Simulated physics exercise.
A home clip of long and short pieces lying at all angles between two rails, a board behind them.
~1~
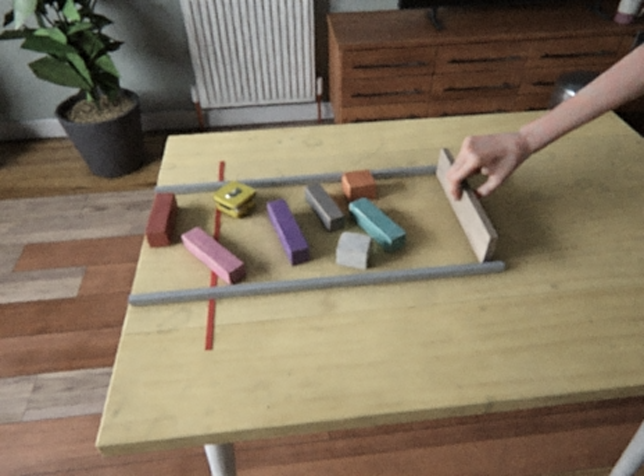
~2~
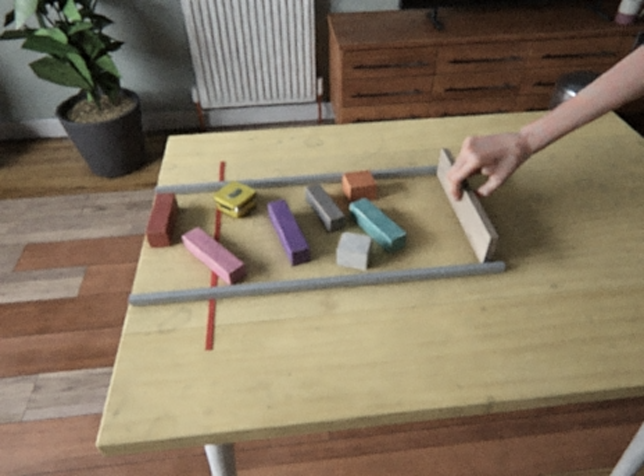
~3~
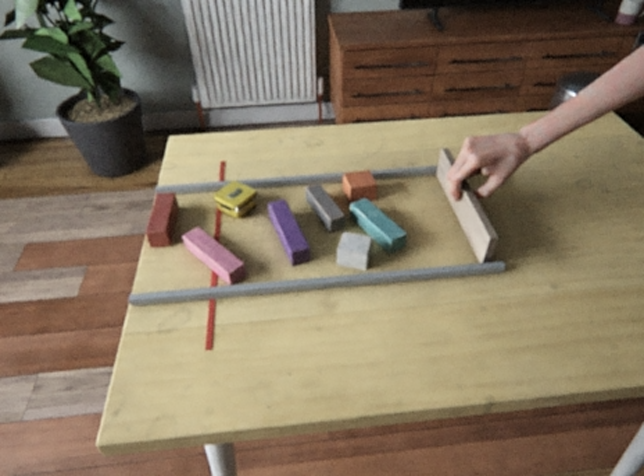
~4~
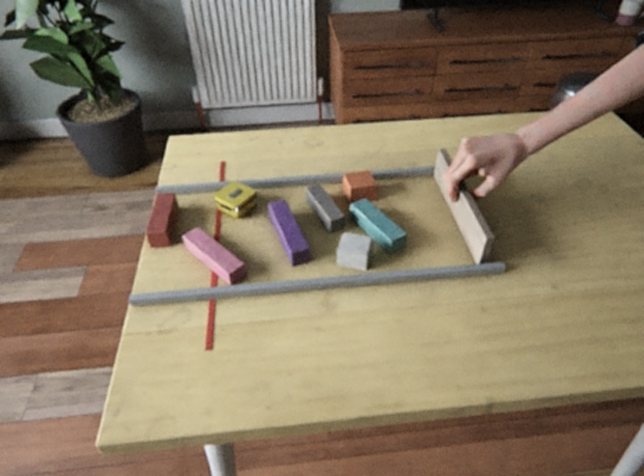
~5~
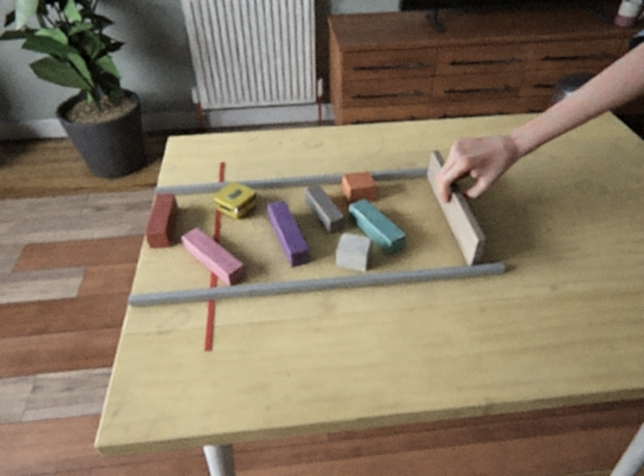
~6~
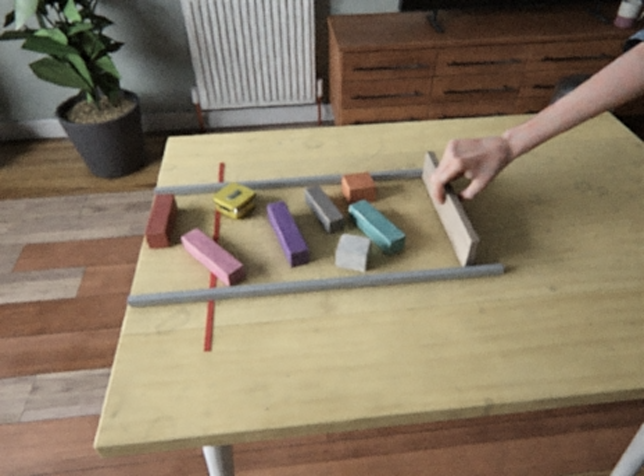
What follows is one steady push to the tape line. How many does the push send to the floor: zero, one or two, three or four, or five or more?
The number that fall off is one or two.
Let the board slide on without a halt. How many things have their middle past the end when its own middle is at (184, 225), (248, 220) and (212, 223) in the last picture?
Place by place, 4, 0 and 1.
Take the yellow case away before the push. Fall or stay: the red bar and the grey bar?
The red bar tumbles off; the grey bar does not fall.
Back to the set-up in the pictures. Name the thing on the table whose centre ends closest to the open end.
The yellow case ends nearest.
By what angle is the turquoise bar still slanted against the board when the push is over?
About 0°.
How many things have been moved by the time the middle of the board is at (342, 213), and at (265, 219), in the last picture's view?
At the one place 5, at the other 7.
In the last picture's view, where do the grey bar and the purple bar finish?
First (182, 220), then (167, 246).
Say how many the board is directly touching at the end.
In contact: 3.
A little later, none off yet; red bar at rest near (162, 220); pink bar at rest near (213, 256); yellow case at rest near (235, 202).
Next, none off yet; red bar at rest near (162, 220); pink bar at rest near (212, 257); yellow case shifted about its own width near (216, 204).
When it is over, the number that fall off is one or two; down, red bar.
